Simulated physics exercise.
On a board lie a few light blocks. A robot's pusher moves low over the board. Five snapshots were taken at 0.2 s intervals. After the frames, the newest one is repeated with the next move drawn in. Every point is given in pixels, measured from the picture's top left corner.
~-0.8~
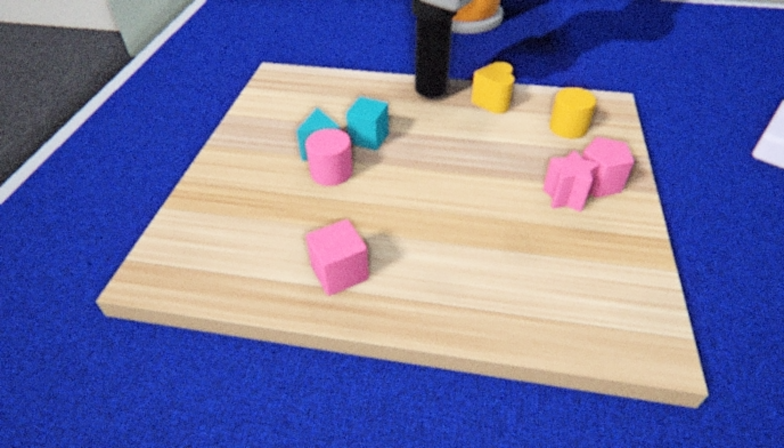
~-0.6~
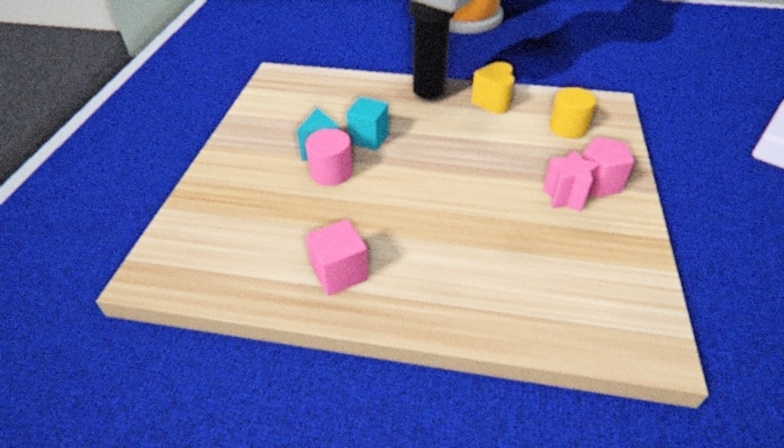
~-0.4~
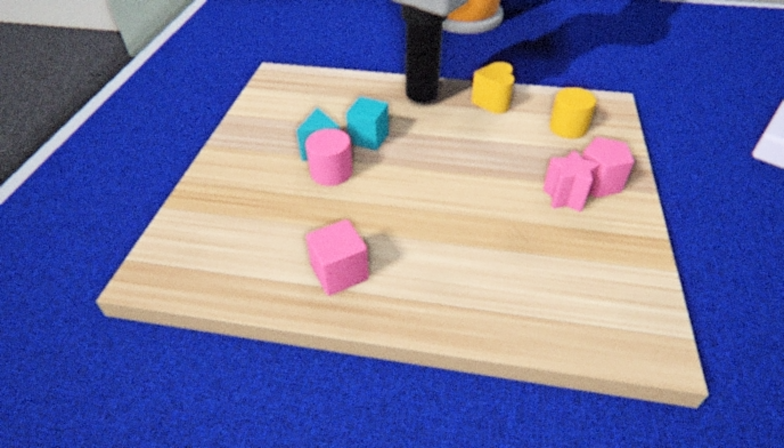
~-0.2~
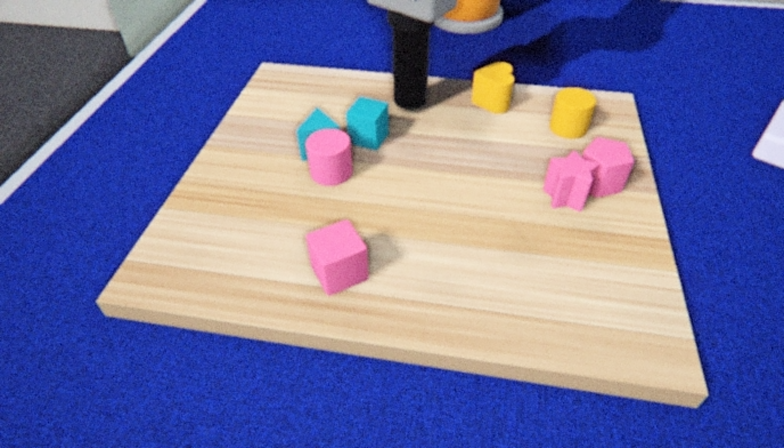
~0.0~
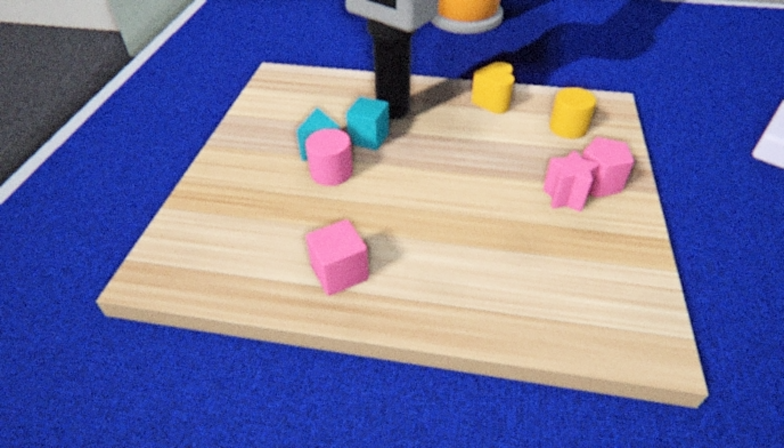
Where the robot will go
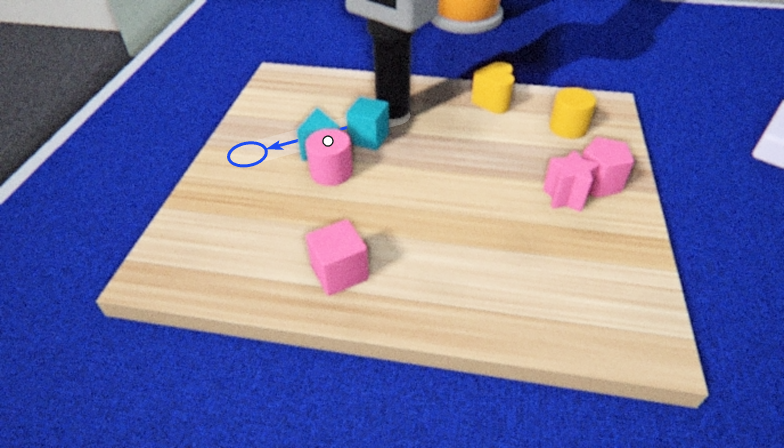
On a wooden board over blue carpet, a robot's black pusher started near the back edge among turquoise, pink and yellow blocks, then moved a short way left toward the turquoise ones, which stayed put.
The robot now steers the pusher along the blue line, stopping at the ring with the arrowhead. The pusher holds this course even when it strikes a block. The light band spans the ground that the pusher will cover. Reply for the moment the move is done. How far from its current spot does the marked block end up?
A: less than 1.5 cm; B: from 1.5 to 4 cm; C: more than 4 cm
Answer: A.
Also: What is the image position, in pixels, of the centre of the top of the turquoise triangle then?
I'd guess (297, 129).
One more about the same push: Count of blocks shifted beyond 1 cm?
Expect two.
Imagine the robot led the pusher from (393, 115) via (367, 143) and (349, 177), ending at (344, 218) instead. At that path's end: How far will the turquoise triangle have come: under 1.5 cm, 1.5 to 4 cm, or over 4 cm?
My prediction: Between 1.5 and 4 cm.
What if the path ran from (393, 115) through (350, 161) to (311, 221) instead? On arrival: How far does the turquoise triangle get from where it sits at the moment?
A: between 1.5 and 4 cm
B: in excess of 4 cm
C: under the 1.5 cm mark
Choice A: Between 1.5 and 4 cm.
The line goes from (393, 115) to (248, 154); the dot is on the pink cylinder.
What follows on the original path. One third of the way, pusher at (345, 122); turquoise square block at (357, 115), turned 40° anticlockwise.
Two thirds of the way, pusher at (297, 134); turquoise triangle at (299, 128), turned 70° anticlockwise; turquoise square block at (357, 116), turned 45° anticlockwise.
At the end, pusher at (246, 148); turquoise triangle at (297, 129), turned 75° anticlockwise; pink cylinder unmoved; turquoise square block at (357, 116), turned 45° anticlockwise.
